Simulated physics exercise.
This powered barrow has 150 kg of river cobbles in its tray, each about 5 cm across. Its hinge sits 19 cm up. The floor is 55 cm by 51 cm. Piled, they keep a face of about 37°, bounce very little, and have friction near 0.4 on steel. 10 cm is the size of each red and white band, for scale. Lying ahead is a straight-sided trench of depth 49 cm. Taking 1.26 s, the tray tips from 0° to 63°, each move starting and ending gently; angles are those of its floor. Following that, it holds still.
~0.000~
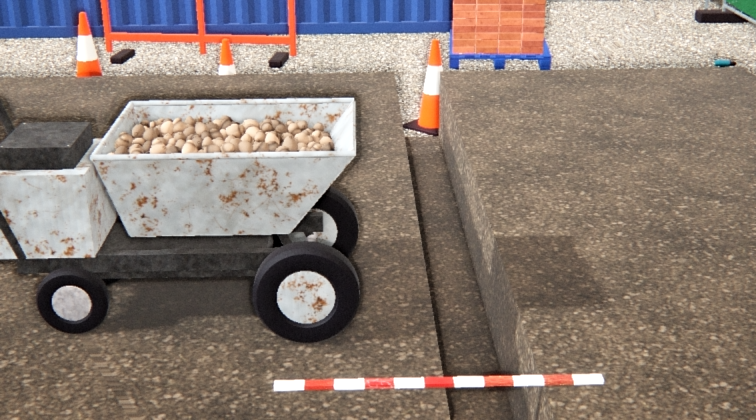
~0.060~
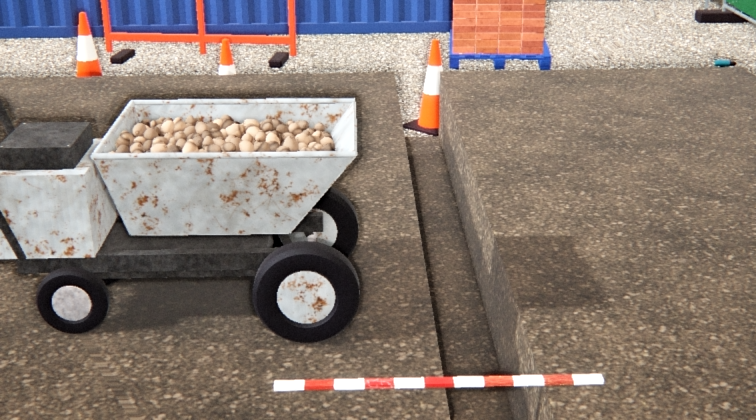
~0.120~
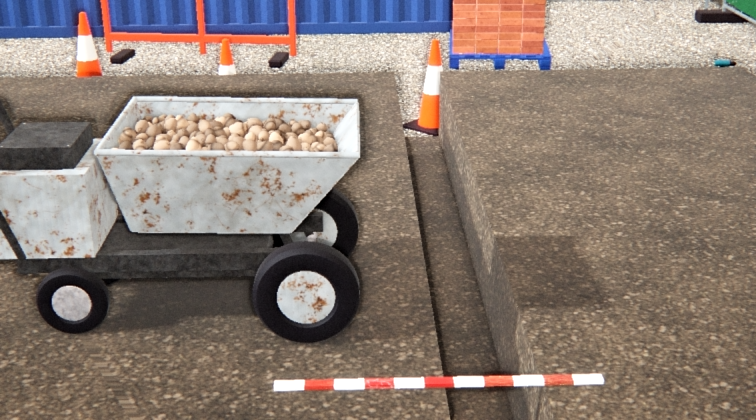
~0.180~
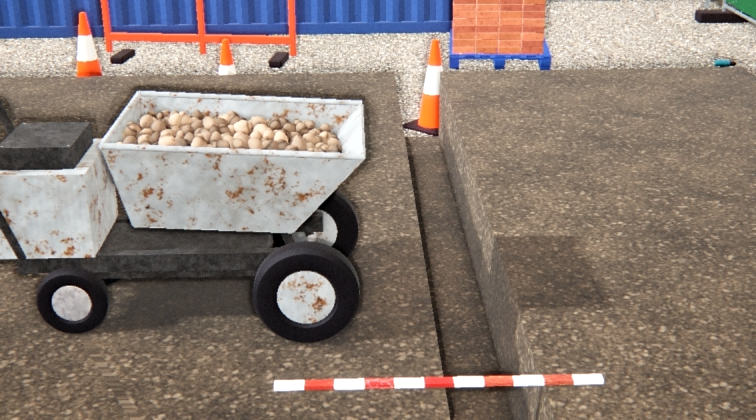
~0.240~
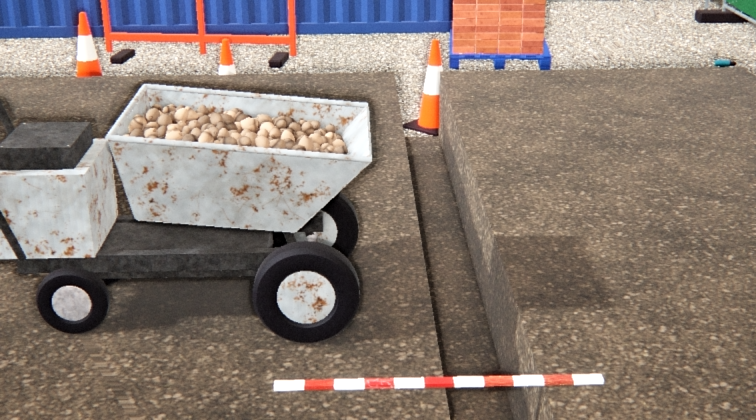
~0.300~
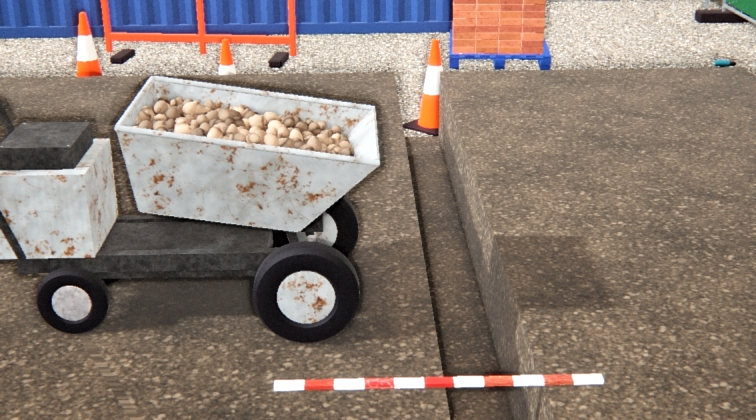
To begin with, a rusty white powered barrow loaded with pale brown cobbles sits level beside a narrow trench, with a striped pole lying across the trench in front. The tray then slowly tilts, its left end lifting off the dark chassis while the wheels stay still and the cobbles remain heaped inside.
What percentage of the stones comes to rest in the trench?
About 64 per cent.
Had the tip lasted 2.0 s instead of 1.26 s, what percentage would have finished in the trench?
Estimate: About 70 %.
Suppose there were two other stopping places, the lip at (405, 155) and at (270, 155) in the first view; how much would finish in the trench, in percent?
It comes to about 35 and 60 in a hundred.
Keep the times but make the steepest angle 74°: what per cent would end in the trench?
About 70 per cent would end up in the trench.
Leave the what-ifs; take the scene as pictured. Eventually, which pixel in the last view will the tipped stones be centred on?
(488, 382).
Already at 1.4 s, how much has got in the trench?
I'd say near 15 per cent at that time.
After 0.9 s the floor is at 53°; 100 % in the tray; the foremost stones are at (445, 218).
After 1.4 s the floor is at 63°; 77 % in the tray, 17 % in the trench, 6 % past the trench; the foremost stones are at (558, 290).
After 1.7 s the floor is at 63°; 50 % in the tray, 30 % in the trench, 20 % past the trench; the foremost stones are at (657, 282).
After 3.7 s the floor is at 63°; 15 % in the tray, 64 % in the trench, 21 % past the trench; the foremost stones are at (733, 271).
